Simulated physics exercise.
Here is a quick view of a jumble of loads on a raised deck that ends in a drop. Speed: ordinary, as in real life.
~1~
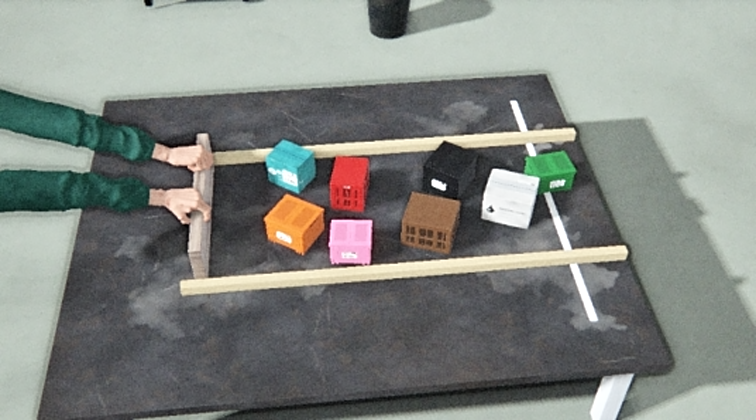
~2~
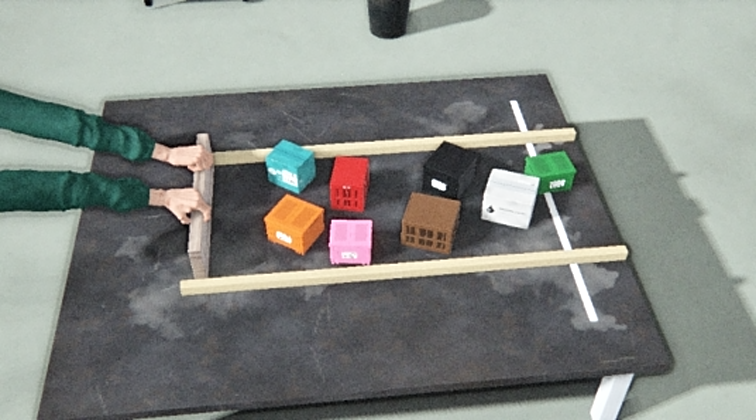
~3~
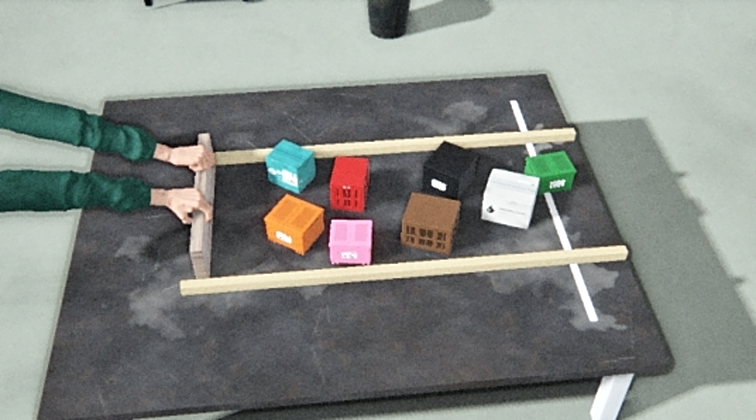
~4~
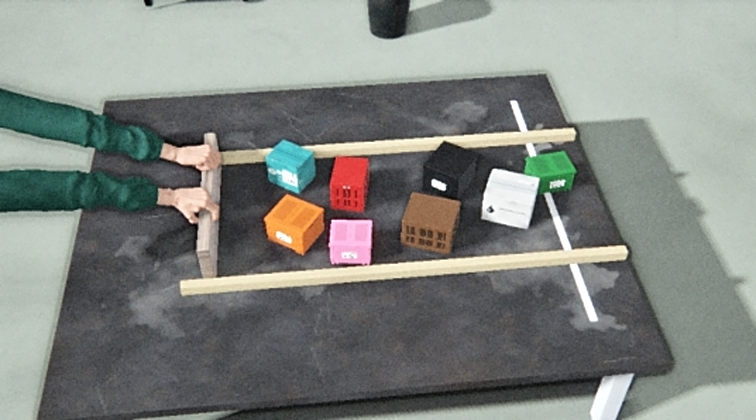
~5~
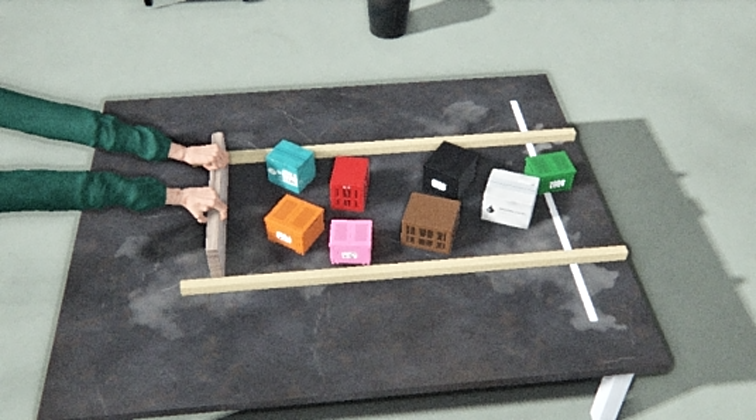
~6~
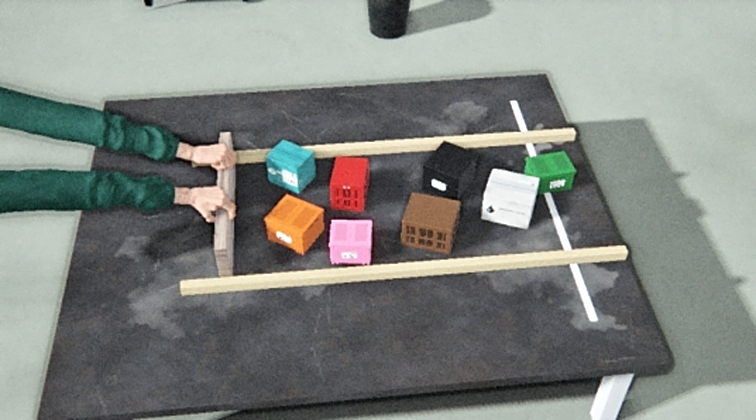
In the video, two green-sleeved hands hold an upright plank between two wooden rails on a dark table, then slide it slightly to the right, while the turquoise, orange, red, pink, black, brown, white and green boxes stay still.
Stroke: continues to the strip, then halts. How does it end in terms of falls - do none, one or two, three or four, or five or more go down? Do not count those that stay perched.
It ends with three or four down.
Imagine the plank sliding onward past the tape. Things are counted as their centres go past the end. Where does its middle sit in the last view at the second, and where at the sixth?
About (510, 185) and about (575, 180).
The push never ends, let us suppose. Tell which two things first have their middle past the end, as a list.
It would be the green tote and after it the white parcel.
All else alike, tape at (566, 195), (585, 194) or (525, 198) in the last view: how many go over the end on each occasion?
Respectively 4, 8 and 2.
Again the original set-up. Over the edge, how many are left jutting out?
0 in all.
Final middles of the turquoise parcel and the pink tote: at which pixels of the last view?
Final pixels, roughly: (552, 140) for the first, (583, 231) for the other.
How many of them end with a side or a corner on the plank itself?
The count comes out at 4.
Early on, none off yet; green tote at rest near (549, 174); white parcel at rest near (510, 199); black tote at rest near (450, 172).
Finally, the number that fall off is three or four; lost, brown crate, black tote, white parcel and green tote.
